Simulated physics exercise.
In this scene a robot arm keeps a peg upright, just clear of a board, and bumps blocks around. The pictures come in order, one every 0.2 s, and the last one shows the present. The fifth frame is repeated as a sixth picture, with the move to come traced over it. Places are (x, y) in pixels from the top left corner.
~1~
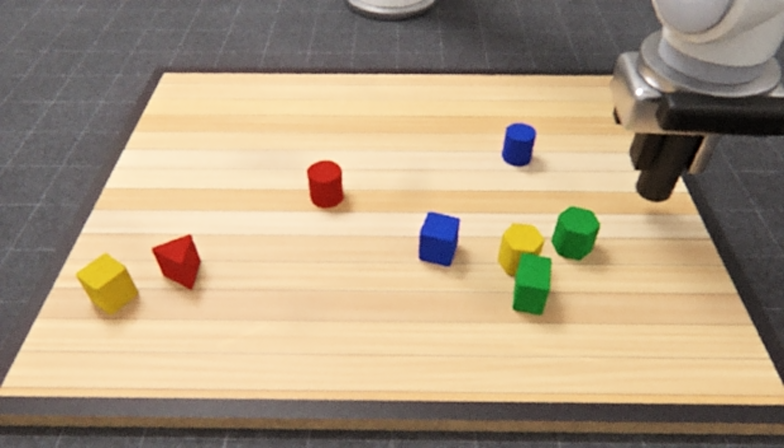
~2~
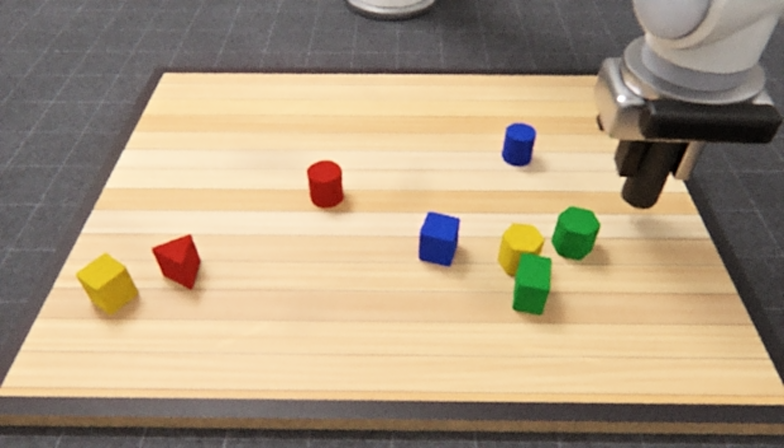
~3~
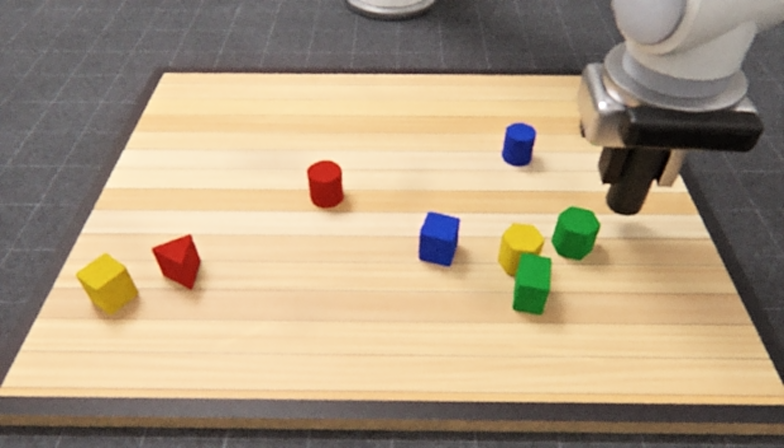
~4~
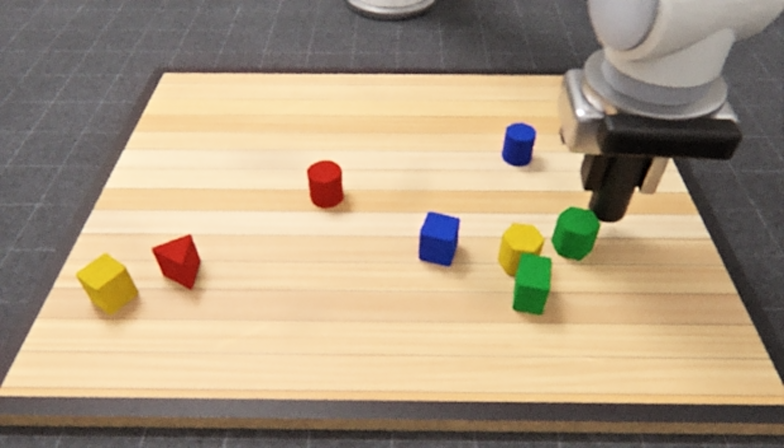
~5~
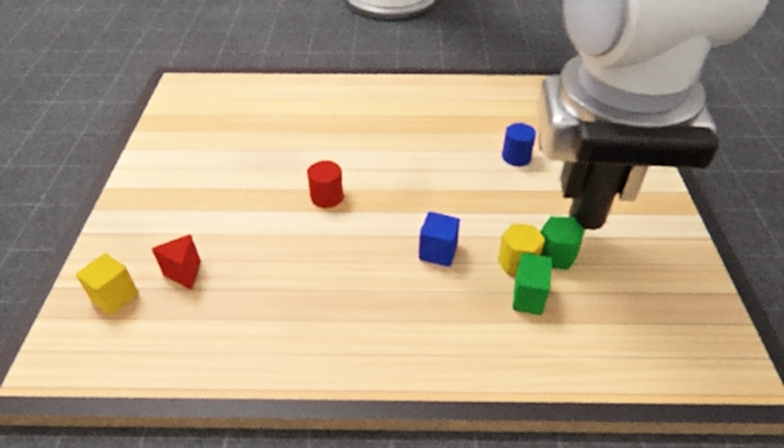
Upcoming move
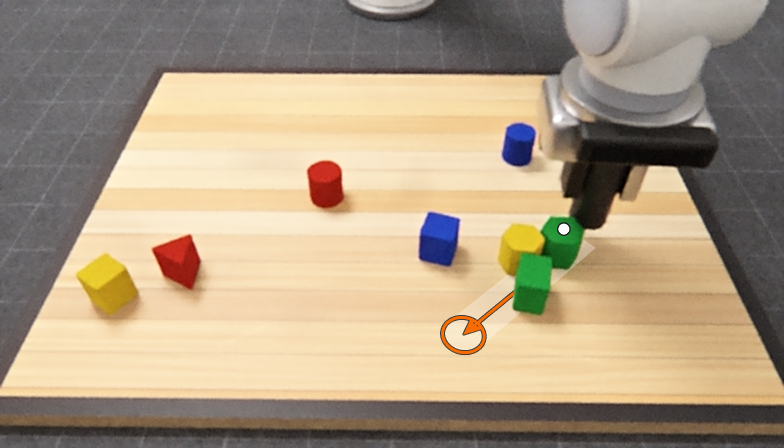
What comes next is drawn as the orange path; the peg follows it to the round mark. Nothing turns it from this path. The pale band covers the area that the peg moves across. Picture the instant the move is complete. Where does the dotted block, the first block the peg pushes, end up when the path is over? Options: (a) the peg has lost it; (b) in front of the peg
Letter a.
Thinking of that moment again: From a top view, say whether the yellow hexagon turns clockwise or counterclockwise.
Rotation: Clockwise.
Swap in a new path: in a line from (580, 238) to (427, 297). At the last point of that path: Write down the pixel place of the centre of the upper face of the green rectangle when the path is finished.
I think it will end close to (515, 303).
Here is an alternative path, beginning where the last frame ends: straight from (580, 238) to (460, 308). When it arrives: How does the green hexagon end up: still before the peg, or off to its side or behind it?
Expect to find it ahead of the peg.
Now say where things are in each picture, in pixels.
In the first picture, peg's lower end at (652, 192); blue four-sided block at (440, 225); yellow hexagon at (524, 236); green rectangle at (536, 270); green hexagon at (580, 220).
In the second picture, peg at (638, 199); blocks still.
In the third picture, peg at (623, 205); blocks still.
In the fourth picture, peg at (606, 212); blocks still.
In the fifth picture, peg at (587, 219); blue four-sided block at (440, 225); yellow hexagon at (524, 236); green rectangle at (536, 270); green hexagon at (564, 229).
Drawn move, from (580, 238) directly to (463, 335); the dot is on the green hexagon.
On the path given first. One third of the way, peg at (550, 249); yellow hexagon at (477, 245), turned 25° clockwise; green rectangle at (515, 284), turned 65° anticlockwise; green hexagon at (516, 254), turned 30° clockwise.
Two thirds of the way, peg at (510, 281); blue four-sided block at (428, 224), turned 35° clockwise; yellow hexagon at (442, 252), turned 60° clockwise; green rectangle at (496, 308); green hexagon at (470, 277), turned 65° clockwise.
At the end, peg at (466, 316); blue four-sided block at (428, 224), turned 35° clockwise; yellow hexagon at (438, 253), turned 80° clockwise; green rectangle at (473, 349), turned 185° anticlockwise; green hexagon at (427, 291), turned 135° clockwise.
